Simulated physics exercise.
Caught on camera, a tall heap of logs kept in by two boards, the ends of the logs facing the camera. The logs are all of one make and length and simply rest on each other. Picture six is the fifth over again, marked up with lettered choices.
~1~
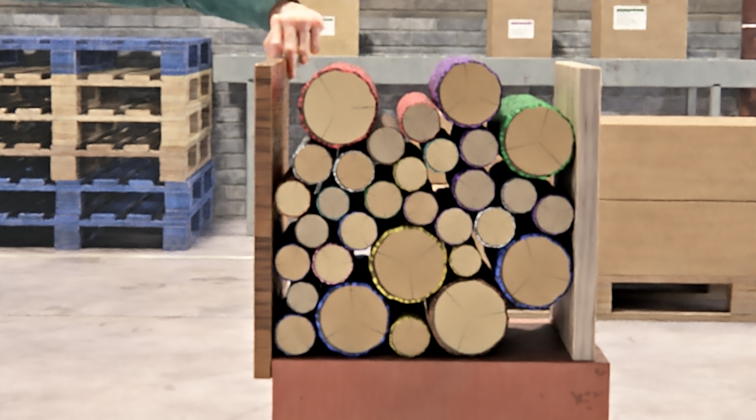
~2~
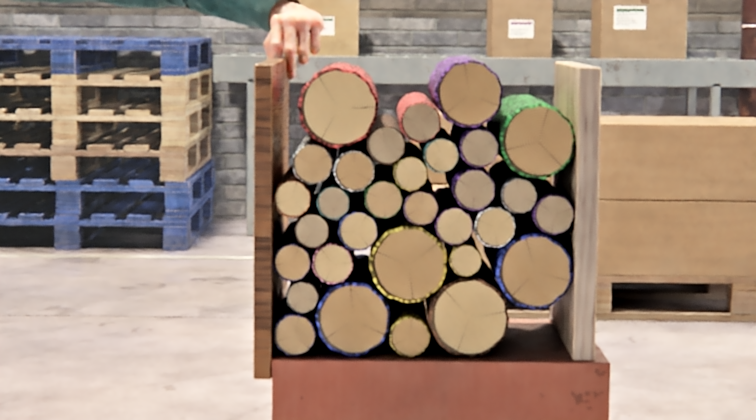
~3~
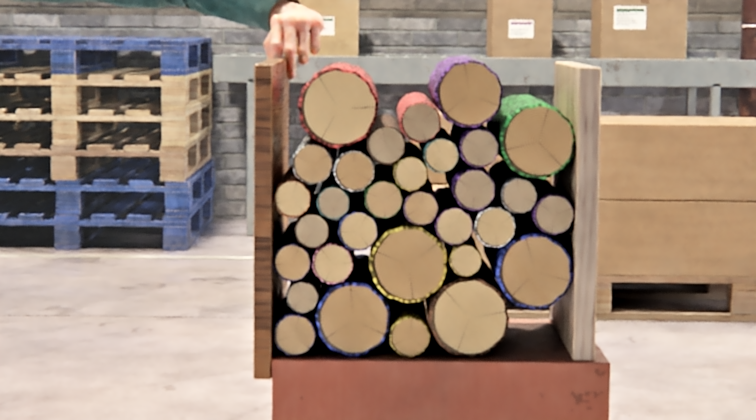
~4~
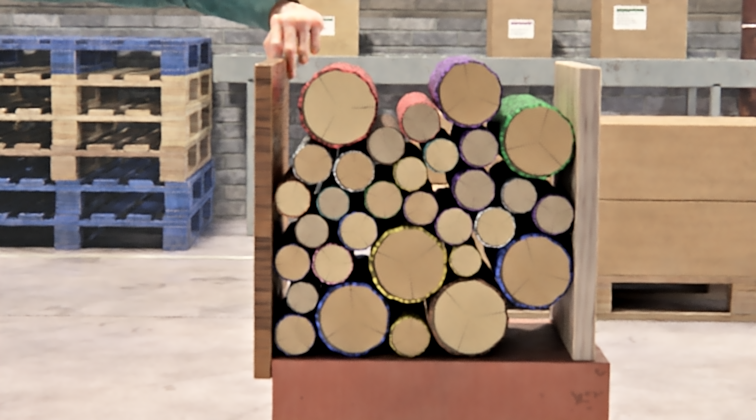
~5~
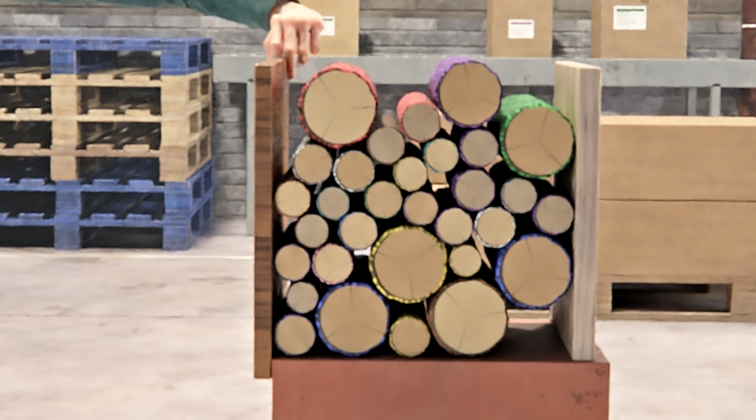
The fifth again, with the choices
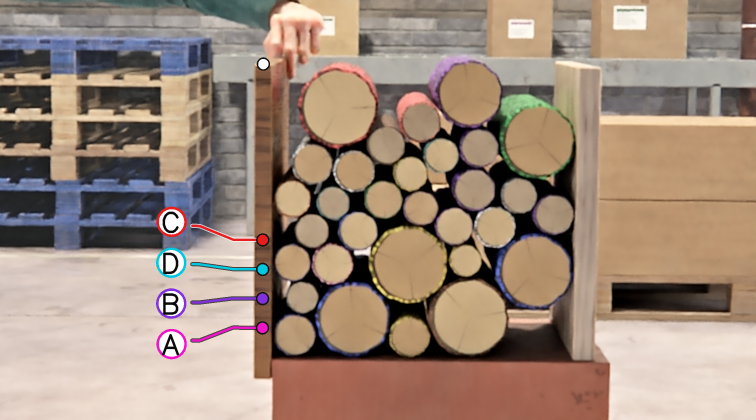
At the start, a tall heap of logs of mixed thickness sits between two upright boards on a reddish base, cut ends facing the camera, while a hand hangs by the top of the left board. Through to the end, the logs, boards and hand show no visible movement.
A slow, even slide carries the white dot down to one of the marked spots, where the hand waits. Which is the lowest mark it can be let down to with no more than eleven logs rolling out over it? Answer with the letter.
Slide it to B.
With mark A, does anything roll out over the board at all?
Yes.
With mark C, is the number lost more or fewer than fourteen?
It loses fewer than fourteen.
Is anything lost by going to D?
Yes.
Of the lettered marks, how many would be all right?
Three of them.
On the marked copy, A at (262, 328); B at (262, 299); C at (263, 240); D at (263, 270); the white dot at (263, 64).
With B. Early on, top of the board (273, 170).
Further on, top of the board (273, 286).
At the end, top of the board (273, 298), nine out over the board.
As for the rest, A more than eleven out over the board; C two out over the board; D about five out over the board.
